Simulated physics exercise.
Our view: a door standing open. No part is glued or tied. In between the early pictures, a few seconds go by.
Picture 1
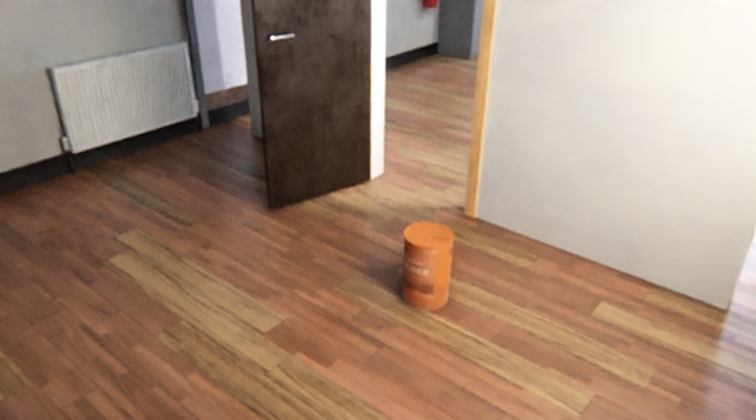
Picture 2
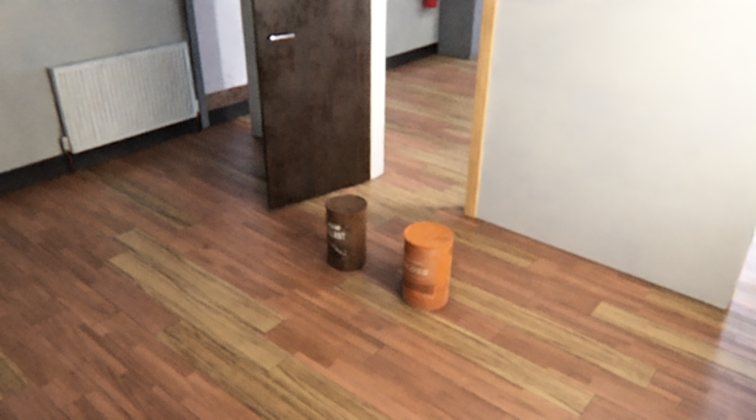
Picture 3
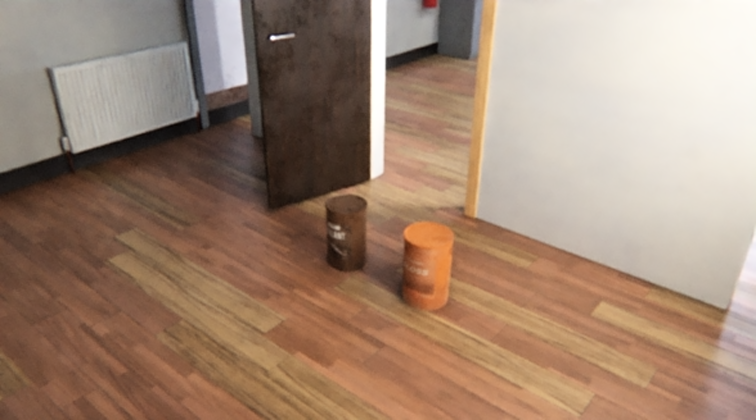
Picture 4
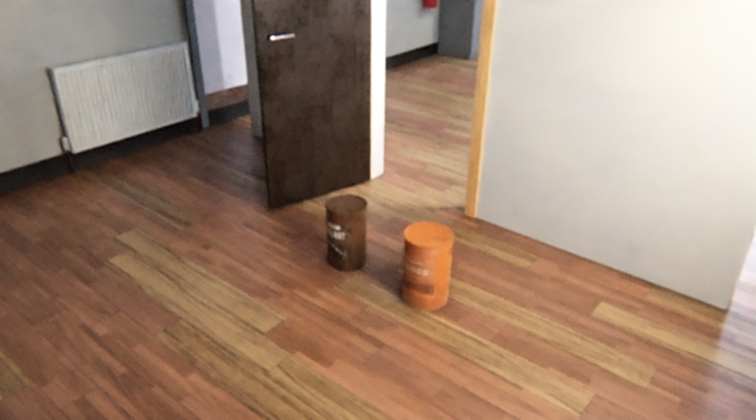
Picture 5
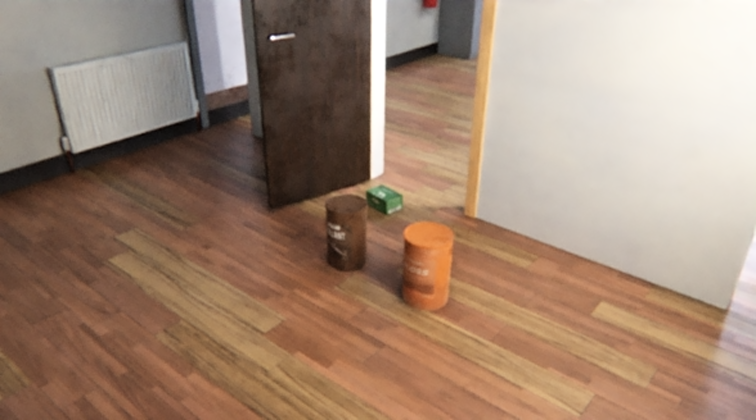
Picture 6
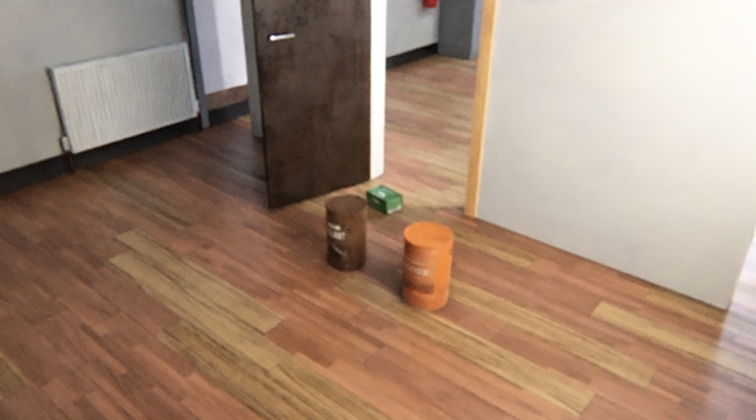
The clip opens on a dark door standing wide open and still, with an orange pail on the wooden floor. A brown pail then appears to its left, and nothing moves for a while. Later a small green box appears behind the pails, near the doorway, and all three objects stay still.
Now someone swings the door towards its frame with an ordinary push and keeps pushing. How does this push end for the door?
It swings fully shut.
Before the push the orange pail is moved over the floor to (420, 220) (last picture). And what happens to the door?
Well, after that the door gets caught.
Then, 1.10 s later than the last frame, door at 49°; green box moved a little near (392, 200).
Then, 1.50 s later than the last frame, door at 21°; green box moved about its own width near (416, 198).
When it is over, door at 0°; moved from the start, green box; the other 2 as before. End places, in pixels of the last picture, green box near (437, 188).
